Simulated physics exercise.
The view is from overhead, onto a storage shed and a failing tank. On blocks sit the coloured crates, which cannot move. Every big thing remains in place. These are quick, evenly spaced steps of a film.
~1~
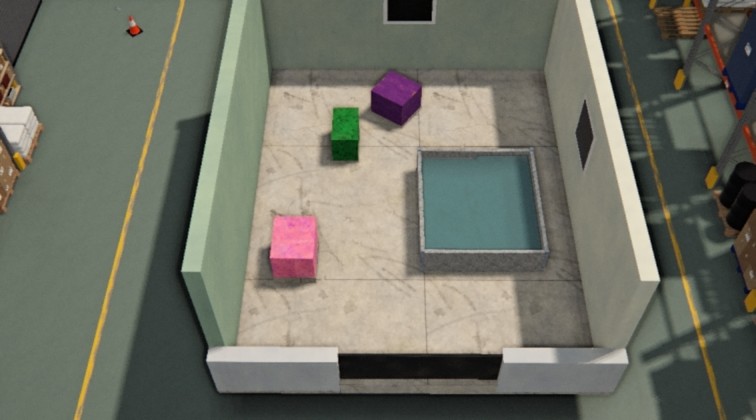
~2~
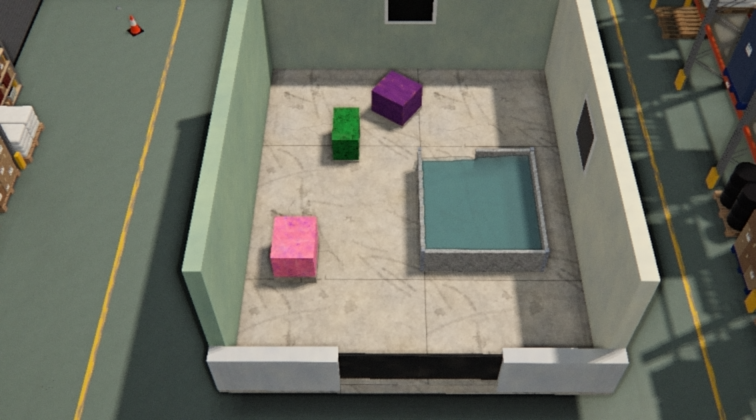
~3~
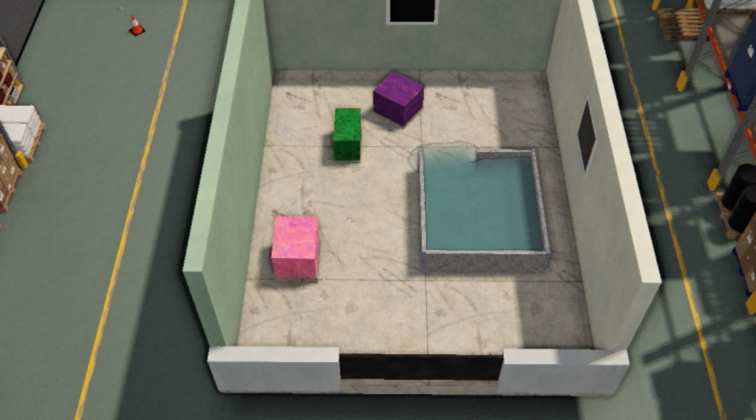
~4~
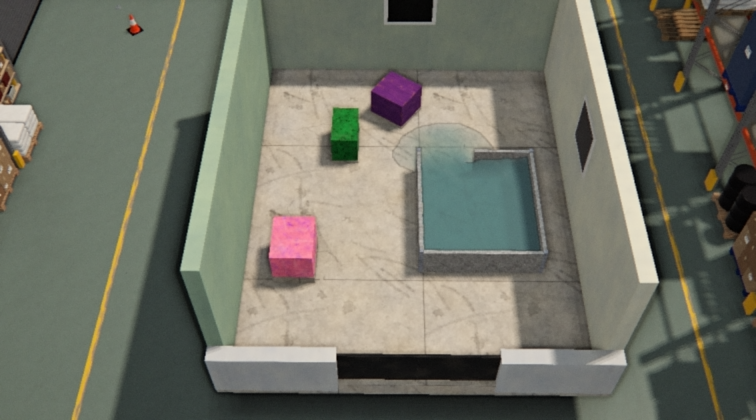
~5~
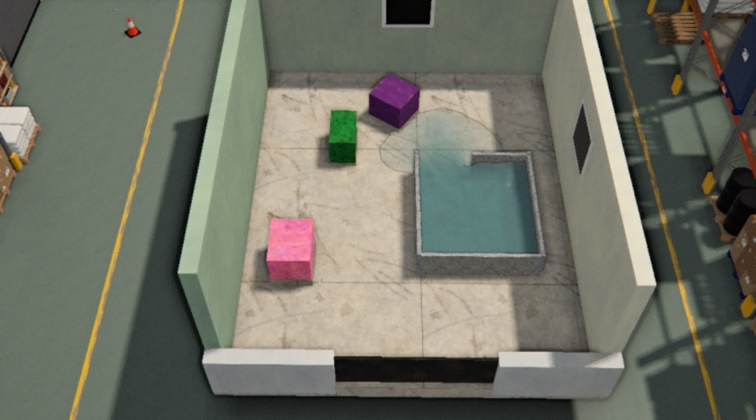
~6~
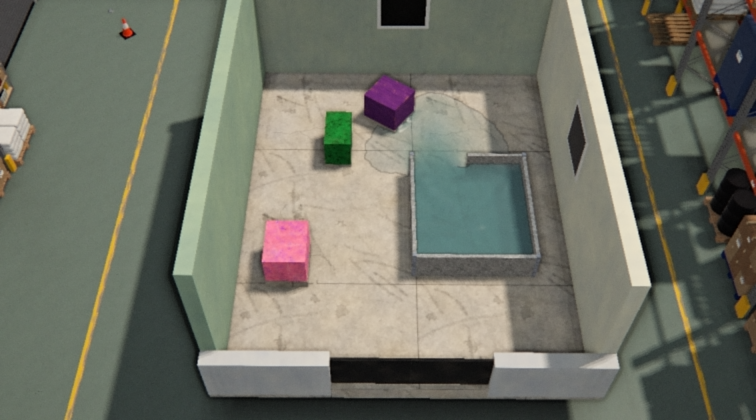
Water spilled through a gap that opened in the far side of a square tank, spreading across the shed floor toward the purple and green crates, while the pink crate stayed put.
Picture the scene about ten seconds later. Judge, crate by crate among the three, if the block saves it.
Green crate: Block fails, wet; purple crate: Block fails, wet; pink crate: Block saves it.
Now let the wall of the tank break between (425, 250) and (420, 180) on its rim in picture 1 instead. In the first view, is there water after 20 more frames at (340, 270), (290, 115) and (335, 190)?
Point by point: Drenched, drenched, drenched.
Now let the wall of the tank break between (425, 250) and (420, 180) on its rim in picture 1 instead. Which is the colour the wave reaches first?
Answer: The pink-painted one.
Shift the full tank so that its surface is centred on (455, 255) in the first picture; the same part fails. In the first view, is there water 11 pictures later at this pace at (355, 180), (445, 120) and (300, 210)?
First drenched; next drenched; last unwetted.
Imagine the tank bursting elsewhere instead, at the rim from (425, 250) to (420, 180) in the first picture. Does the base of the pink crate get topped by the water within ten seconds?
Looking at it, the pink crate gets overtopped.
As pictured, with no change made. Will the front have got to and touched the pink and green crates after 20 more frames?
At pink: Stays dry; at green: Gets wet.
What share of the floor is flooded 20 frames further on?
Close to 40 %.
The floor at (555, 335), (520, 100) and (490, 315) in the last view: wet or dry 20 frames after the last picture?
One after the other: Not flooded, under water, not flooded.
A moment on, water covers 20 % of the floor; the green crate water round its plinth, the purple crate water round its plinth, the pink crate not reached.
Next, water covers 30 % of the floor; the green crate water round its plinth, the purple crate water round its plinth, the pink crate not reached.
Then, water covers 40 % of the floor; the green crate water round its plinth, the purple crate water round its plinth, the pink crate not reached.
Later, water covers 65 % of the floor; the green crate water round its plinth, the purple crate water round its plinth, the pink crate not reached.
In the end, water covers 95 % of the floor; the green crate was topped, the purple crate was topped, the pink crate stayed above the water.
